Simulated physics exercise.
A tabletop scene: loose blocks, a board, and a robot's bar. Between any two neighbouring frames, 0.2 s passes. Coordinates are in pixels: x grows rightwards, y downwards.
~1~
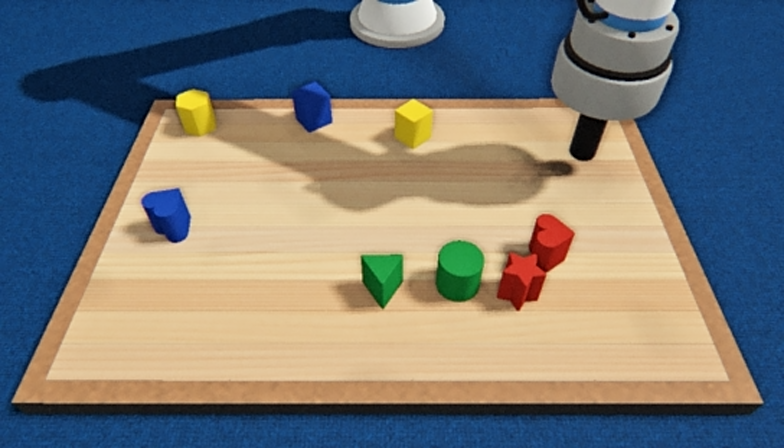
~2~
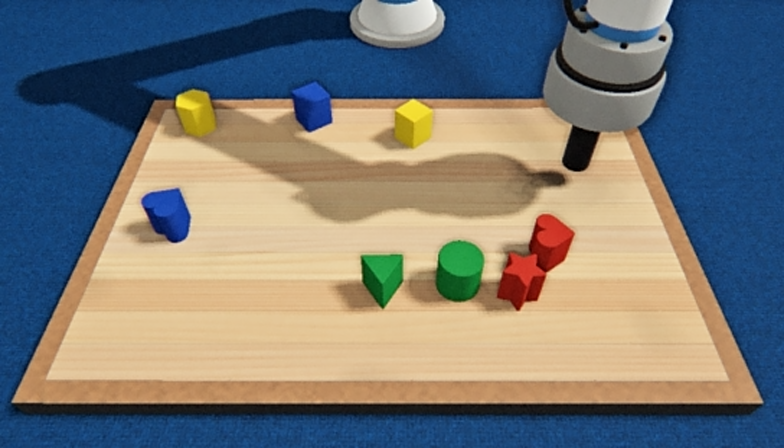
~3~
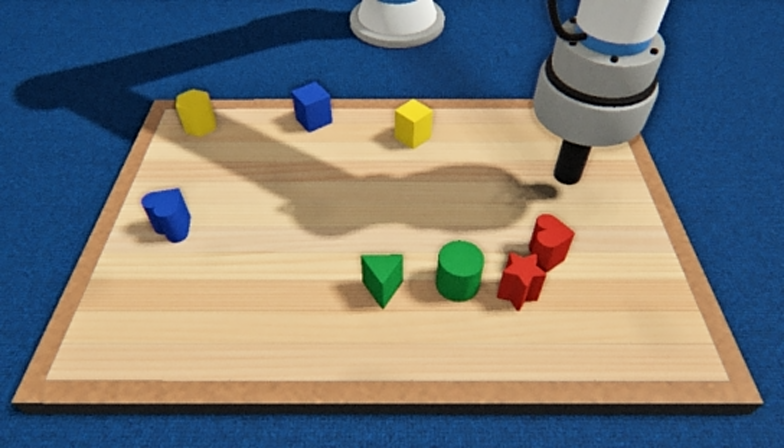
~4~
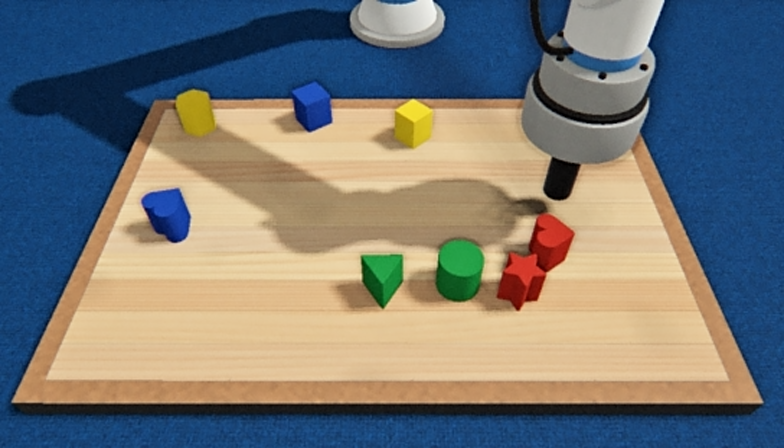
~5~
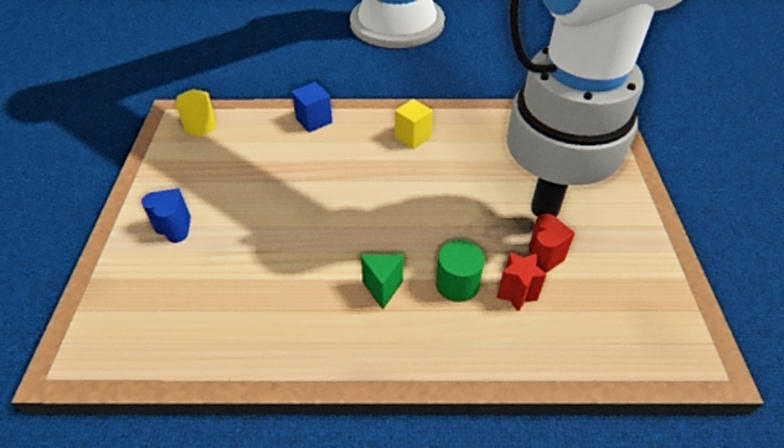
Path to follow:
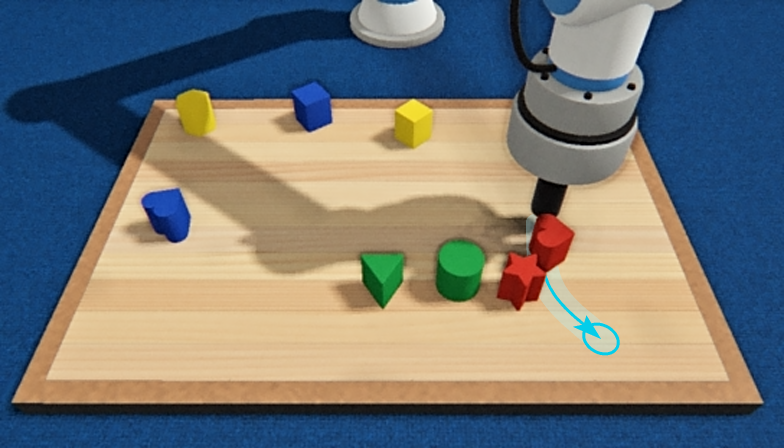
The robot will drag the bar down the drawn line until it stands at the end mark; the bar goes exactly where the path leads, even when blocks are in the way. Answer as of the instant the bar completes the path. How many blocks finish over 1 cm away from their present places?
The answer is one block, counting only moves over 1 cm.
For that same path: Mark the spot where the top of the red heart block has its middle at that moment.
In the picture, it is at (610, 351).
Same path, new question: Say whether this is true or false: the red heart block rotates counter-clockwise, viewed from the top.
The statement is incorrect.
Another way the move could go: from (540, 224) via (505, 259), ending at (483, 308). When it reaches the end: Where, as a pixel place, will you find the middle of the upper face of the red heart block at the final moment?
Answer: (548, 246).
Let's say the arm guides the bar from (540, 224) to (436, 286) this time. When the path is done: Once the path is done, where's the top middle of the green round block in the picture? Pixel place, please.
I'd guess (427, 292).
Path on the board, from (540, 224) via (542, 261) and (559, 301), ending at (601, 339).
What follows on the original path. One third of the way, bar at (547, 250); red heart block at (562, 266), turned 15° anticlockwise.
Two thirds of the way, bar at (565, 290); red heart block at (584, 310), turned 20° anticlockwise.
At the end, bar at (608, 327); red star-shaped block in place; red heart block at (610, 351), turned 25° clockwise.
